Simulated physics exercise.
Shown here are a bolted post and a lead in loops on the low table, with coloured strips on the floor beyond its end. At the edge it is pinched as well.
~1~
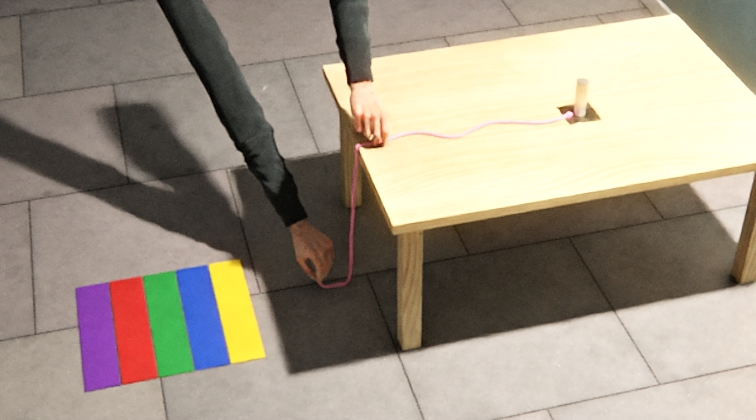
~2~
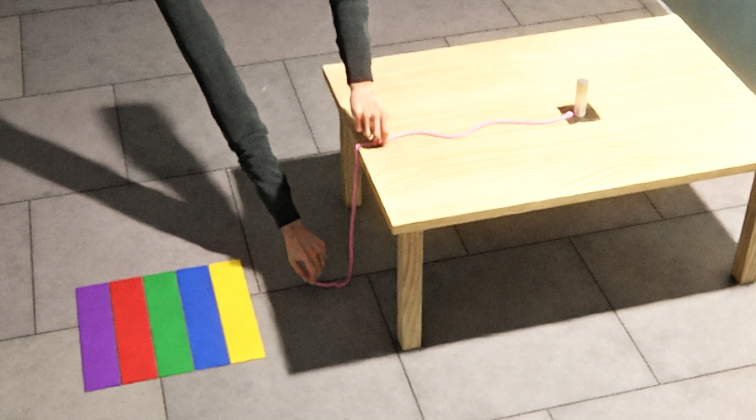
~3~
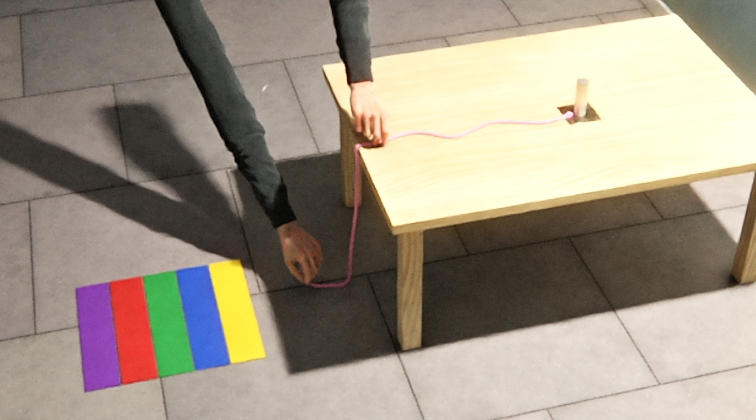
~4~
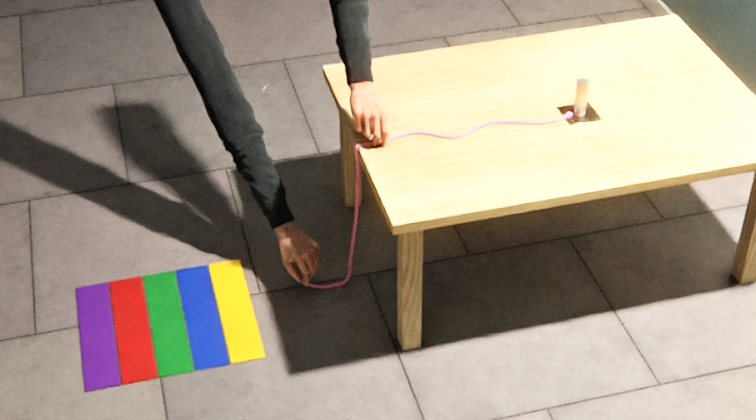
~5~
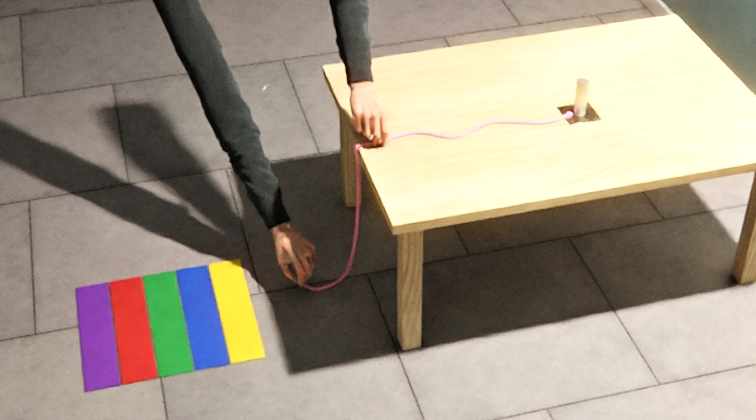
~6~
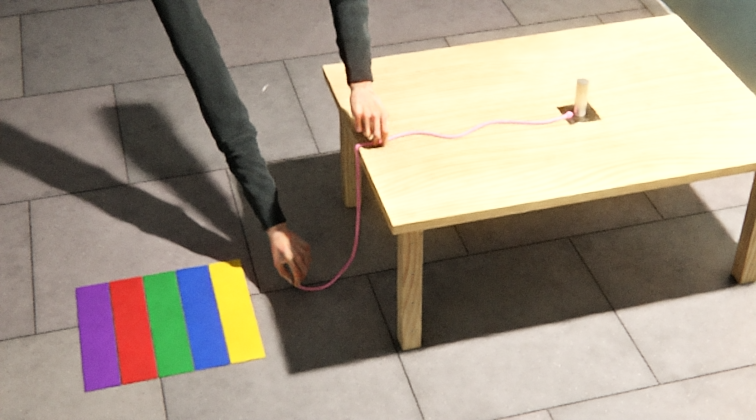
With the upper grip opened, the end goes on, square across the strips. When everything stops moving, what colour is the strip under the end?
The strip under the end is blue.
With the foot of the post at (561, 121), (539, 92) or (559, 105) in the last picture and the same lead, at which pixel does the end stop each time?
It works out at around (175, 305), (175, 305) and (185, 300) for the three tries.
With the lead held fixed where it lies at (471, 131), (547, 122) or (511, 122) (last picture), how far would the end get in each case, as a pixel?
Result per try (px, approx.): (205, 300); (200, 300); (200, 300).
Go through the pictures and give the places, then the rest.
In the first frame, end (317, 278); yellow (244, 341); blue (209, 348); green (173, 355); red (137, 362); purple (101, 368).
In the second frame, end (309, 280); lead through (543, 122) (475, 129) (413, 133) (357, 160) (353, 219) (350, 269).
In the third frame, end (305, 280).
In the fourth frame, end (303, 281); lead through (543, 122) (475, 129) (413, 133) (358, 160) (356, 219) (350, 270).
In the fifth frame, end (298, 282).
In the sixth frame, end (294, 282); lead through (543, 122) (475, 129) (413, 133) (358, 160) (358, 218) (344, 268).
Early on, end near (262, 288); short of the strips.
Midway, end near (222, 295); over yellow.
At the end of the slack, end near (199, 300); over blue. It gets as far as the blue strip.
